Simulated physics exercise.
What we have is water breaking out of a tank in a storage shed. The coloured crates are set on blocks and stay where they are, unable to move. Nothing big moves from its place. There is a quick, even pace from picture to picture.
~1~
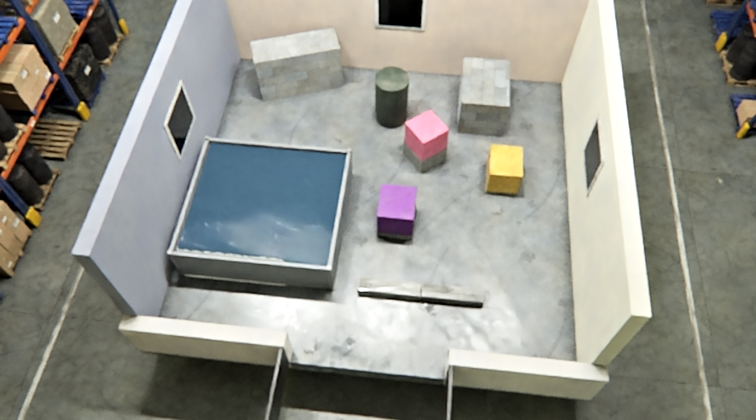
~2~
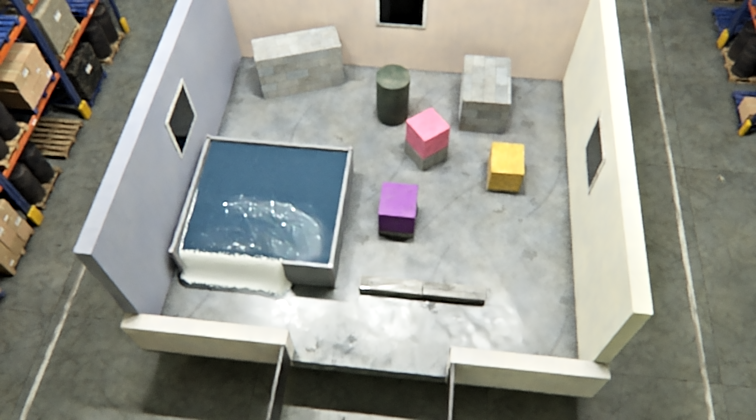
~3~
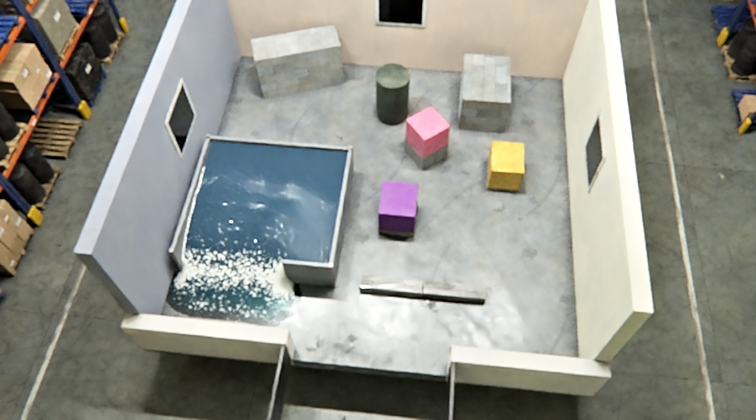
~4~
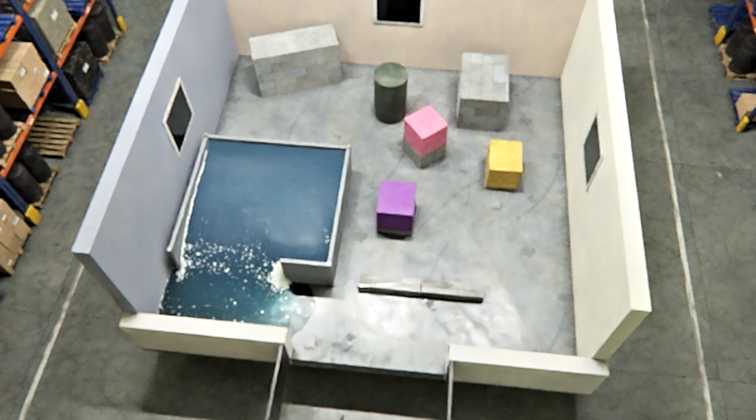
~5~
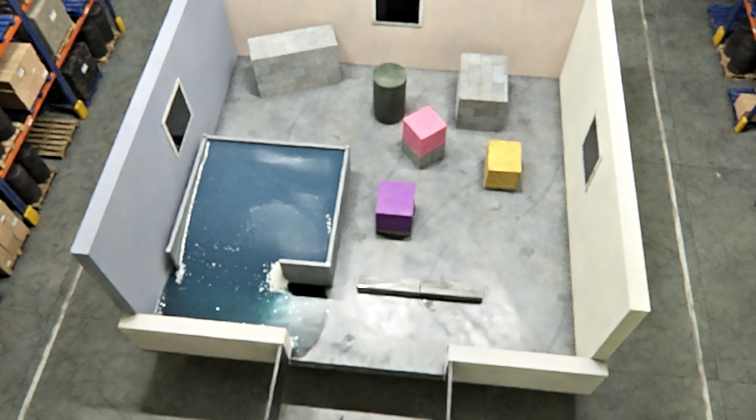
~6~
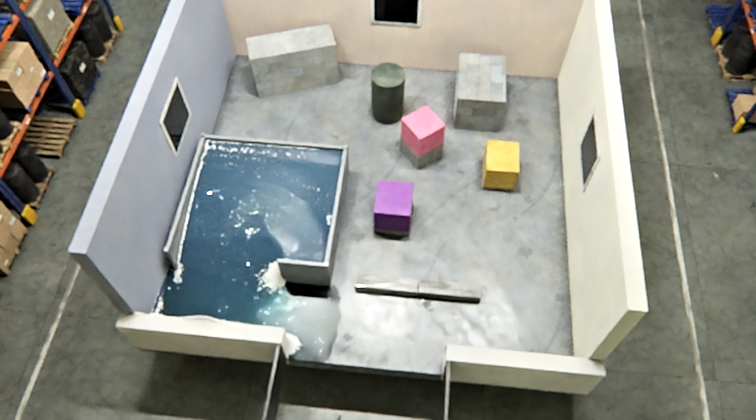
We see a still tank of blue water in a walled enclosure beside colored blocks; its front left side opens, and white, foaming water pours out, spreading over the floor along the low front wall while the blocks stay put.
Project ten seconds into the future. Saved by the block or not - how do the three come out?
In order: The pink crate will come out dry; the purple crate will come out dry; the yellow crate will come out wet.
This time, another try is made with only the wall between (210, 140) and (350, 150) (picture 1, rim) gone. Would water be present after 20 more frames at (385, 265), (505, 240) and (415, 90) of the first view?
Those three places would be still unsoaked, still unsoaked and soaking, in that order.
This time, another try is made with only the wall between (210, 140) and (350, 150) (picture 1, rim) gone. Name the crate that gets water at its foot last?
Answer: The purple one.
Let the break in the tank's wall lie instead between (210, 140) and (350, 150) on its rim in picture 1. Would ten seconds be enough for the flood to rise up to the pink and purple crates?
Note - pink remains untouched, purple goes wet.
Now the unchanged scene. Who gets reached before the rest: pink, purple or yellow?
It's the one in purple here.
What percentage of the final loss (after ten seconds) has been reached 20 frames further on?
It comes to around 35 per cent.
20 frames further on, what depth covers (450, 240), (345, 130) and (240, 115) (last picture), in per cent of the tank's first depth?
The depth comes out near 2, 0 and 4 per cent.
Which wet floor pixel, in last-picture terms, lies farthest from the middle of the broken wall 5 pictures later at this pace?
About (400, 355).
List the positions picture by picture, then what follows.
The water tank at (265, 202) is whole and still, in the first picture.
The front is at (288, 291), out from the gap at (234, 270), in the second picture.
Water pours out at (235, 270) and has run to (292, 307), in the third picture.
Water pours out at (233, 269) and has run to a hidden place, in the fourth picture.
The front is at a hidden place, out from the gap at (232, 270), in the fifth picture.
The front is at a hidden place, out from the gap at (230, 269), in the sixth picture.
A moment on, water covers 15 % of the floor; the pink crate not reached, the purple crate not reached, the yellow crate not reached.
Next, water covers 25 % of the floor; the pink crate not reached, the purple crate water round its plinth, the yellow crate not reached.
Then, water covers 40 % of the floor; the pink crate not reached, the purple crate water round its plinth, the yellow crate not reached.
Later, water covers 80 % of the floor; the pink crate water round its plinth, the purple crate water round its plinth, the yellow crate water round its plinth.
In the end, water covers 95 % of the floor; the pink crate stayed above the water, the purple crate stayed above the water, the yellow crate was topped.
